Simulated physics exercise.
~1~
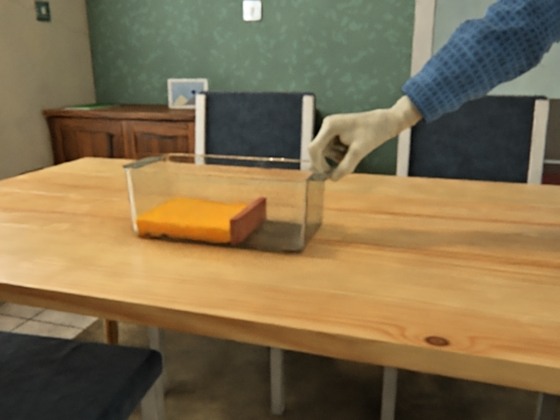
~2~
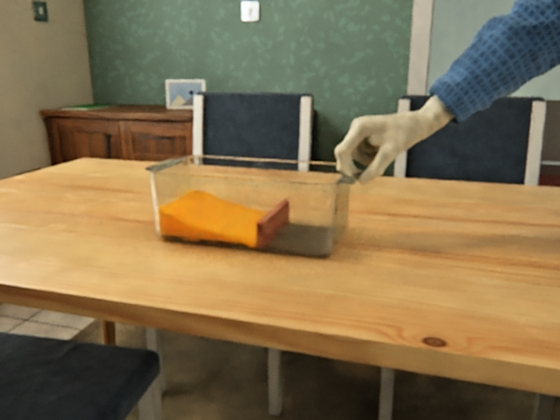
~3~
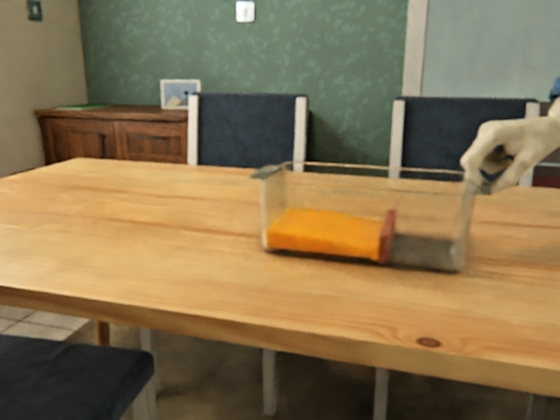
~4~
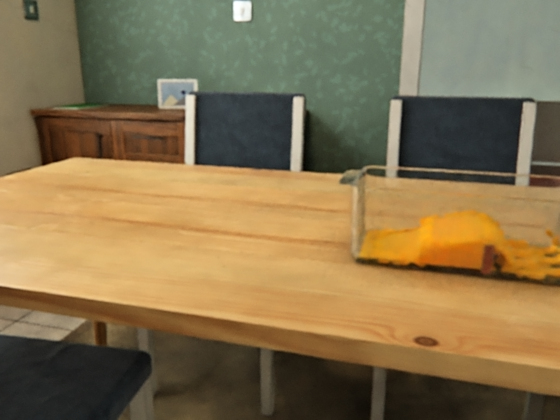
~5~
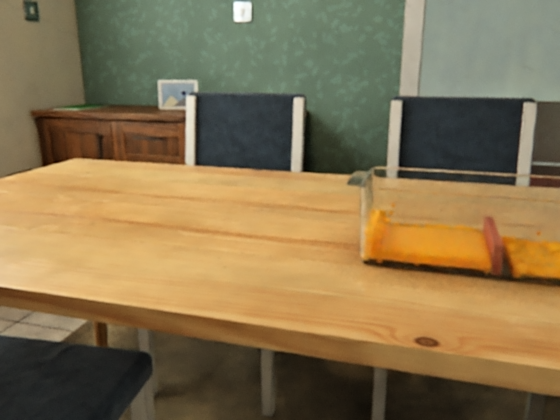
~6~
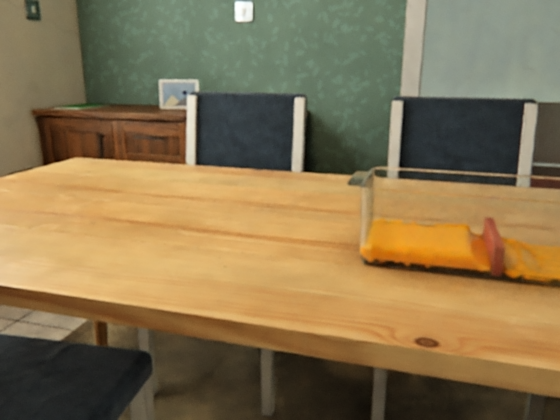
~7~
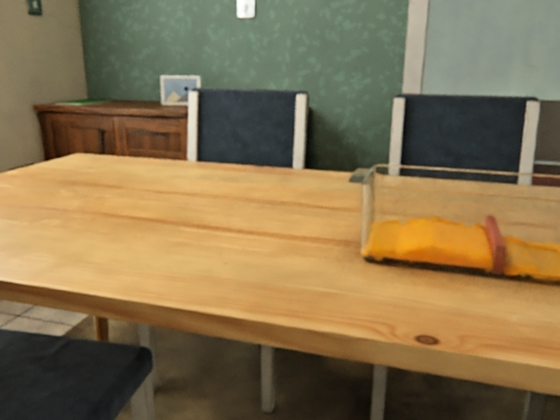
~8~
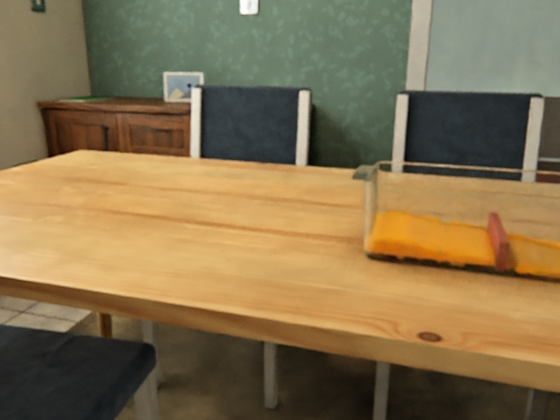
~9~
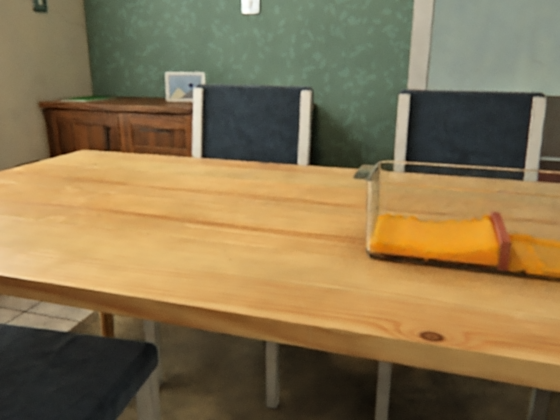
Wooden dining table, a hand pulling a divided glass box rightward, orange liquid sloshing over the reddish divider and settling on both sides.
